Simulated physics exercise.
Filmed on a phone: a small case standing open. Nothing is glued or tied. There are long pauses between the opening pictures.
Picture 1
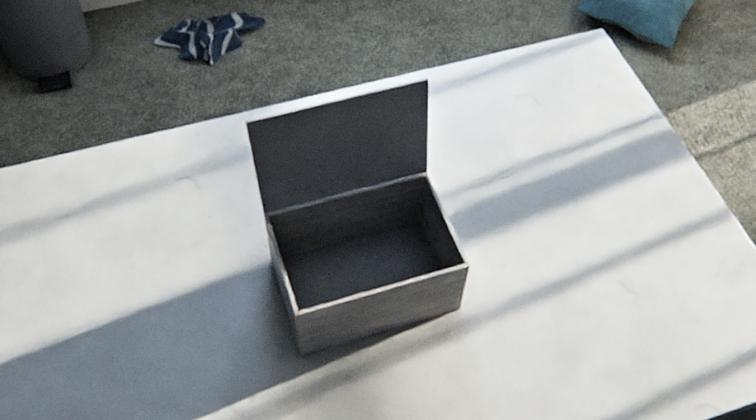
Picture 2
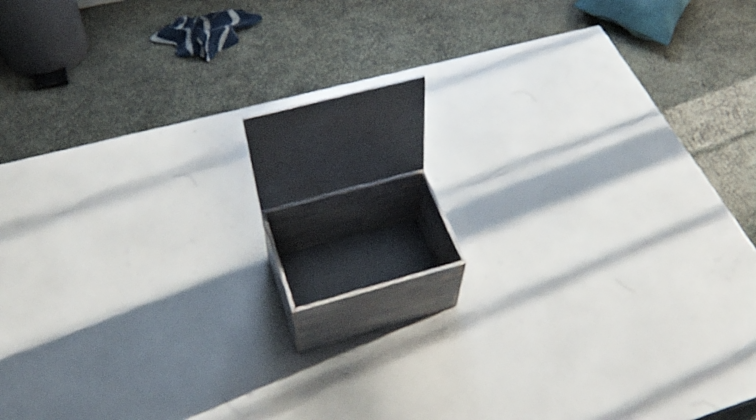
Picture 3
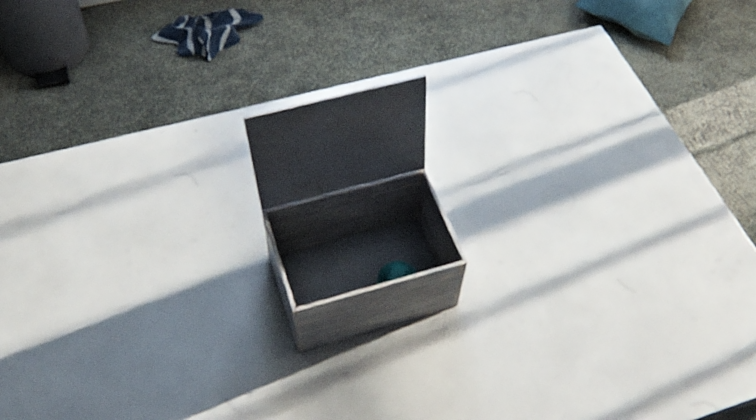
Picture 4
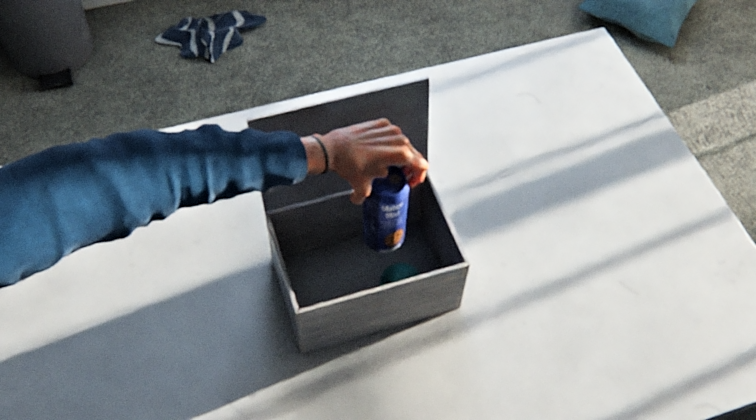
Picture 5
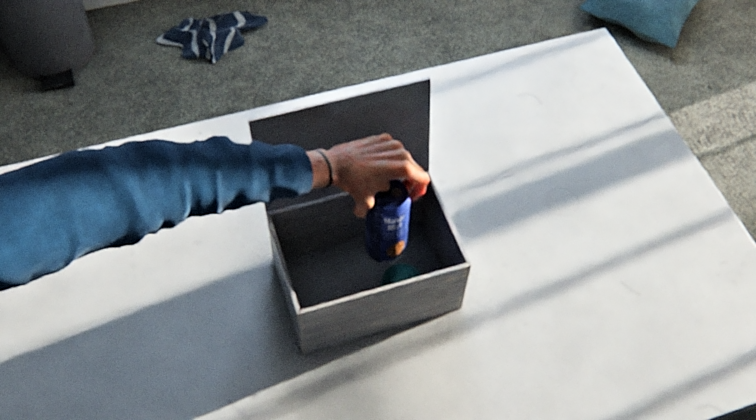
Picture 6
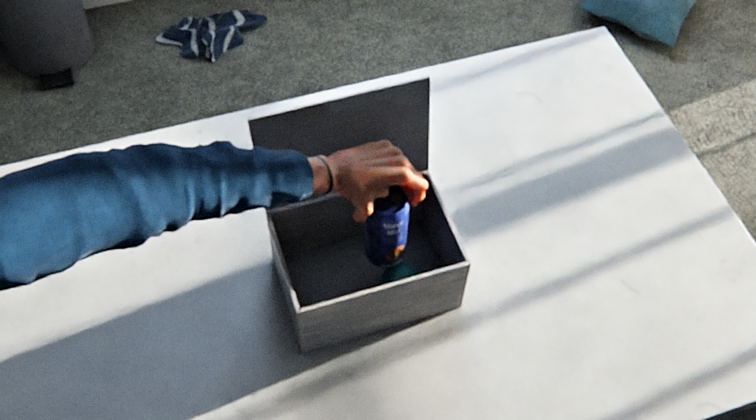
An open gray box sat empty on a white table, then a small teal object appeared inside, and later a blue-sleeved arm held a blue can over the box and lowered it inside.
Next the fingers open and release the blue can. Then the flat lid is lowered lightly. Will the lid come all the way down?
As it turns out, it shuts flat.
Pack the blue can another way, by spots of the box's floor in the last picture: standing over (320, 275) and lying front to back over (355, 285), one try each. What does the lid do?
First try: It will not close; second try: It sits on the rim.
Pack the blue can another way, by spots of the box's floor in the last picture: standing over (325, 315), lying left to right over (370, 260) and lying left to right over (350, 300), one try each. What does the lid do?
First, it stays ajar; second, it shuts flat; third, it closes.
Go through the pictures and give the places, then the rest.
In the first frame, the last thing is not in view yet.
In the second frame, the last thing is not in view yet.
In the third frame, the last thing is not in view yet.
In the fourth frame, on its way; blue can (385, 211).
In the fifth frame, on its way; blue can (387, 223).
In the sixth frame, in place under the hand; blue can (386, 228).
Then, 0.60 s later than the last frame, blue can tilted by 64° near (351, 248).
Then, 1.20 s later than the last frame, lid starting down; blue can on its side near (335, 279).
Then, 1.70 s later than the last frame, lid 47° above the rim; blue can on its side near (335, 279).
Then, 2.00 s later than the last frame, lid 11° above the rim; blue can on its side near (335, 279).
When it is over, lid shut; lying over in the box, blue can; turquoise ball as before. End places, in pixels of the last picture, blue can near (335, 279).
